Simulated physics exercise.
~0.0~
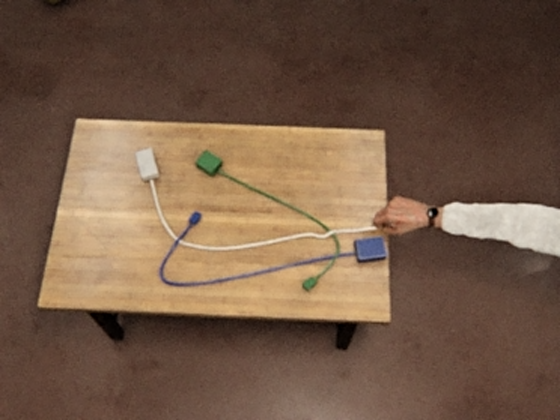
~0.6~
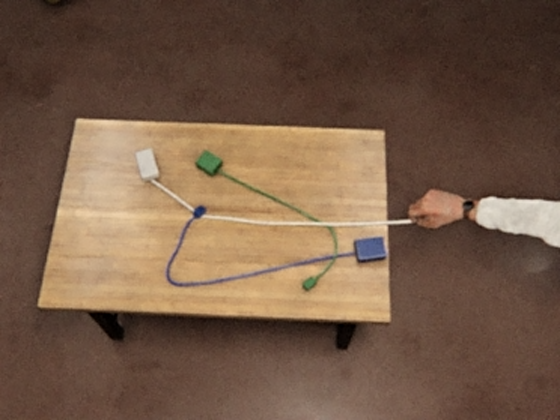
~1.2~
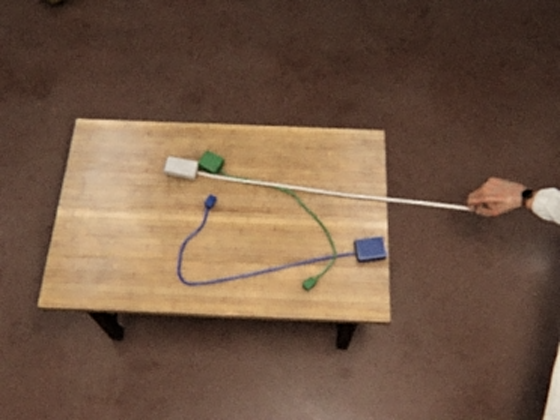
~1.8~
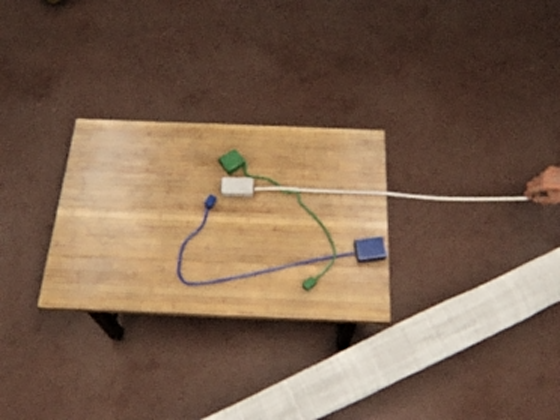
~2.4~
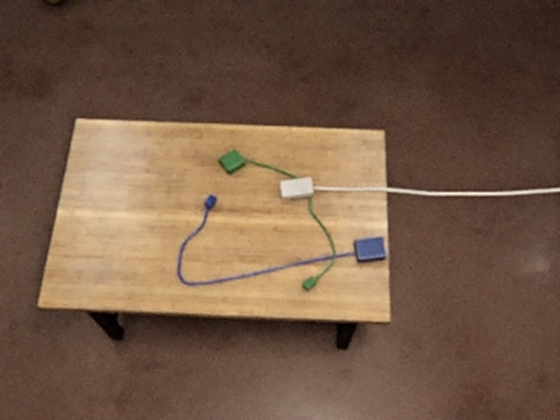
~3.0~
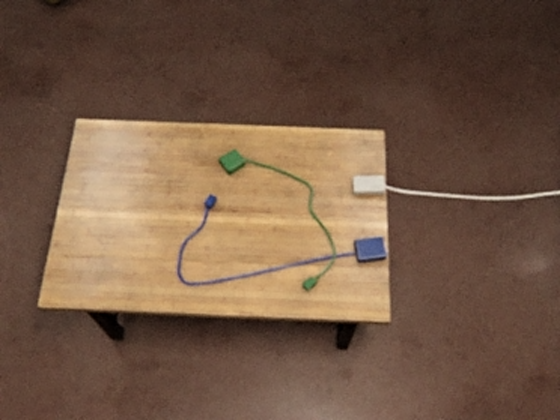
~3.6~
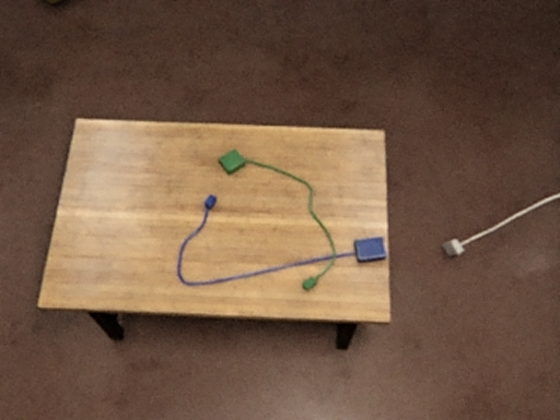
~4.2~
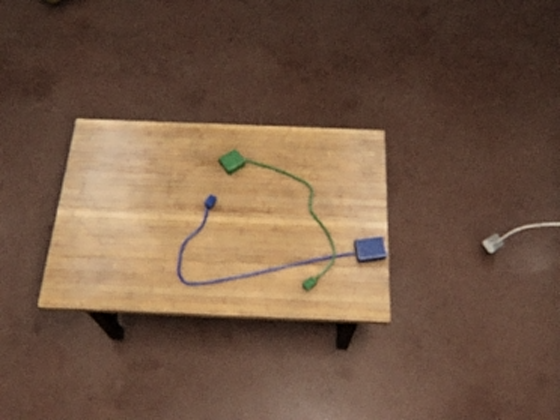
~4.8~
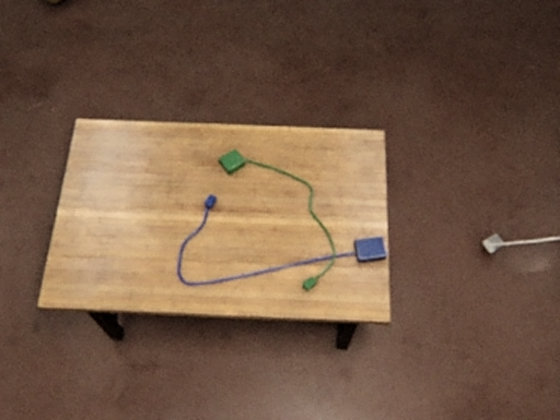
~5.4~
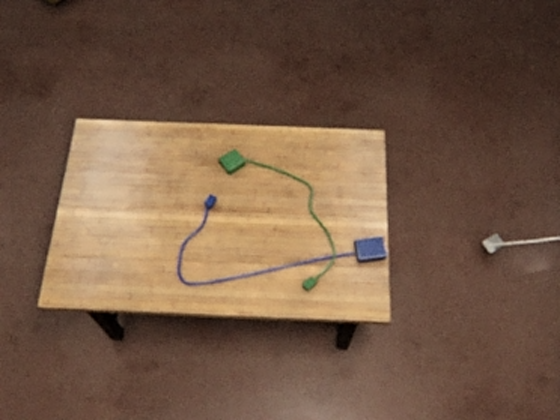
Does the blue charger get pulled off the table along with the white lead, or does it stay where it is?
The blue charger stays where it is near the right edge of the table. Only the white charger goes over the edge.
